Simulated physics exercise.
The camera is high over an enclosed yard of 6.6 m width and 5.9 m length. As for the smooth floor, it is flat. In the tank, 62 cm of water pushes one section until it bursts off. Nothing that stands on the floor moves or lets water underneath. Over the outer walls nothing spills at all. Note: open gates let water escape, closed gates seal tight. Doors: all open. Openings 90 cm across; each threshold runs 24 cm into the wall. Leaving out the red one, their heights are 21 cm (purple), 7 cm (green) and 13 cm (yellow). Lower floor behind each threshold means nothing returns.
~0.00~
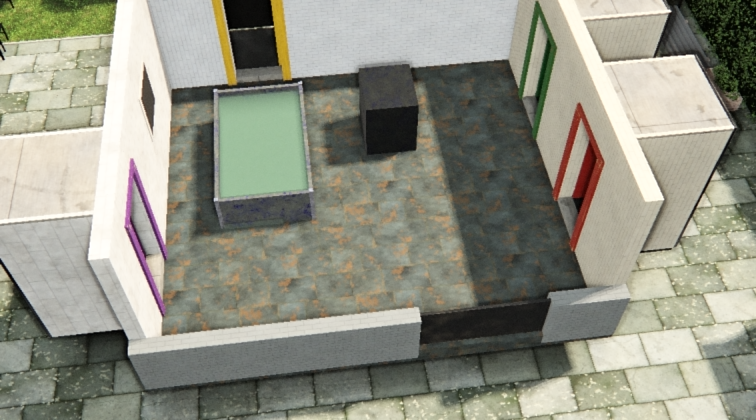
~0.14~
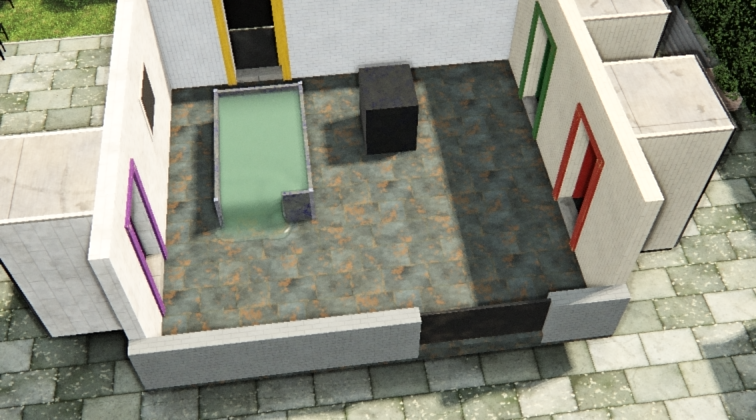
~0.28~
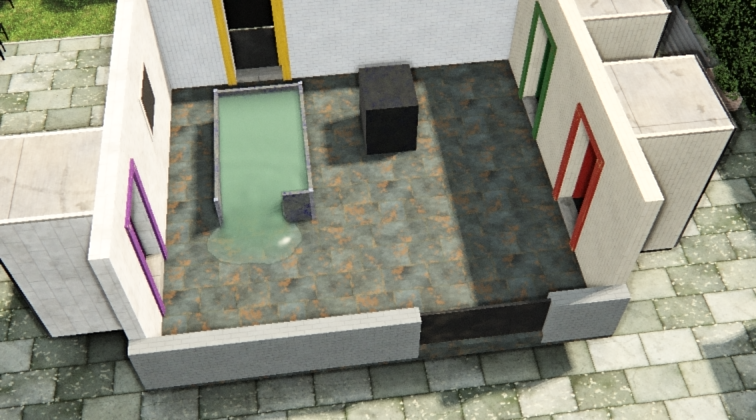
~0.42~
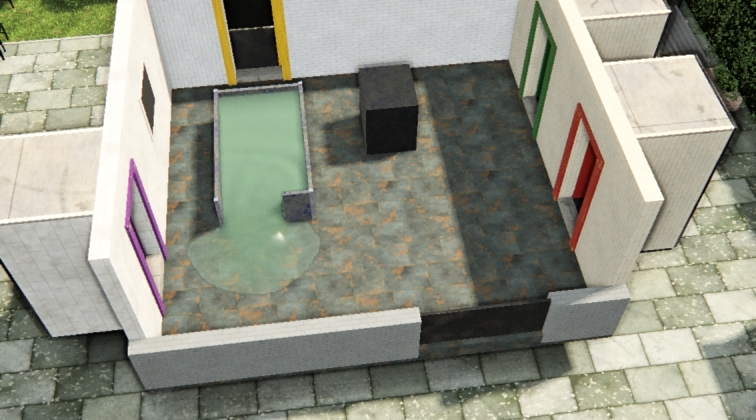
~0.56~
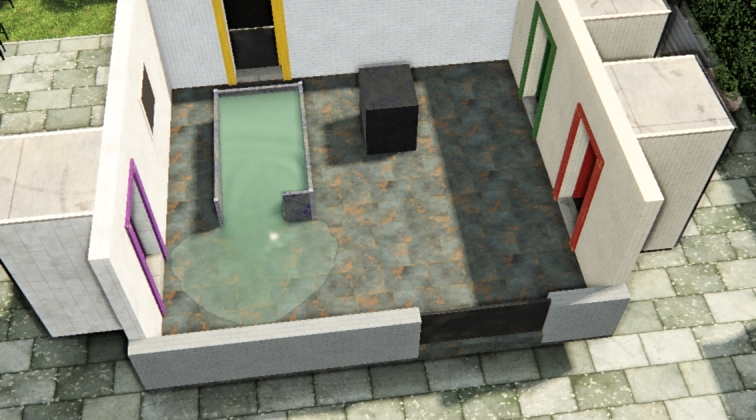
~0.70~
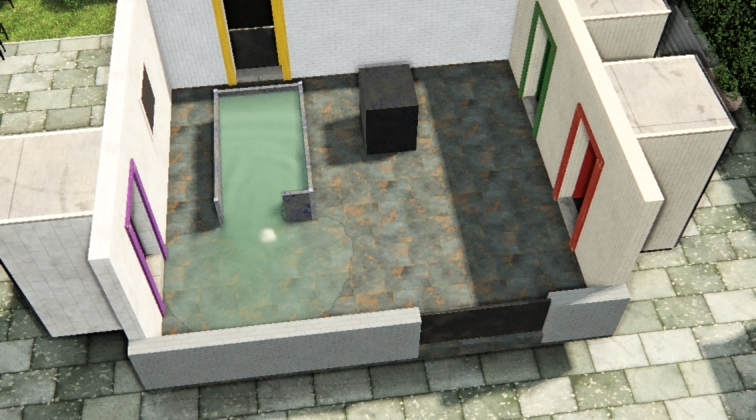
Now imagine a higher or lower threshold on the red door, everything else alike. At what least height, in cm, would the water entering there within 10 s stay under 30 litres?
At about 9 cm.
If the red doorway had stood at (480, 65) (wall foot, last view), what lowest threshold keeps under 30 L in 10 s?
8.0 cm.
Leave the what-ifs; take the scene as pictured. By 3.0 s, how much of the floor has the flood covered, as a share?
Close to 35 per cent of it is wet.
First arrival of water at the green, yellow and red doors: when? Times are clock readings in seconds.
For green it's 5.0 s, for yellow 6.0 s, and for red 3.6 s.
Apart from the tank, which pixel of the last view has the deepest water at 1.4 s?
At about pixel (161, 365).
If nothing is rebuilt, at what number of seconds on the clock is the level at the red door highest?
Around 5.0 s, give or take.
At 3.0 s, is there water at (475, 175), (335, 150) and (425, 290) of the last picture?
So the three spots come out spared, spared, swamped, in that order.
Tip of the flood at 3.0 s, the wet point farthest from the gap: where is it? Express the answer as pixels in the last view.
The tip of the flood lies near (590, 315).
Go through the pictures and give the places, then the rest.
In the first picture, still water, 62 cm deep, in the tank at (261, 142); the red door at (576, 183) is dry.
In the second picture, the front is at (233, 239), 0.3 m from the gap at (254, 213); 0.3 m2 of floor is wet, 62 cm left at the back.
In the third picture, the gap is at (254, 215), the front 0.8 m out at (263, 260); the back of the tank holds 62 cm.
In the fourth picture, the gap is at (254, 216), the front 1.3 m out at (245, 290); the back of the tank holds 62 cm.
In the fifth picture, the front is at (254, 322), 1.9 m from the gap at (254, 216); 3.2 m2 of floor is wet, 62 cm left at the back.
In the sixth picture, the front is at a hidden place, 2.5 m from the gap at (254, 215); 4.7 m2 of floor is wet, 61 cm left at the back; 3.8 m in a straight line remain to the red door at (576, 183).
After 1.4 s water covers 20 % of the floor, deepest (46 cm) near (161, 365); it has not reached the red door.
After 3.0 s water covers 35 % of the floor, deepest (28 cm) near (222, 306); it has not reached the red door.
After 10.0 s water covers 95 % of the floor, deepest (12 cm) near (441, 102); 8 cm at the red door, 29 litres in over its 9 cm threshold.
At the red door as built, the water arrived by 3.7 s and peaked near 14 cm at 4.8 s.
With a threshold of 8 cm, 43 litres would have come in within the 10 s; with 11 cm, 10 litres. So under 30 litres takes about 9 cm.
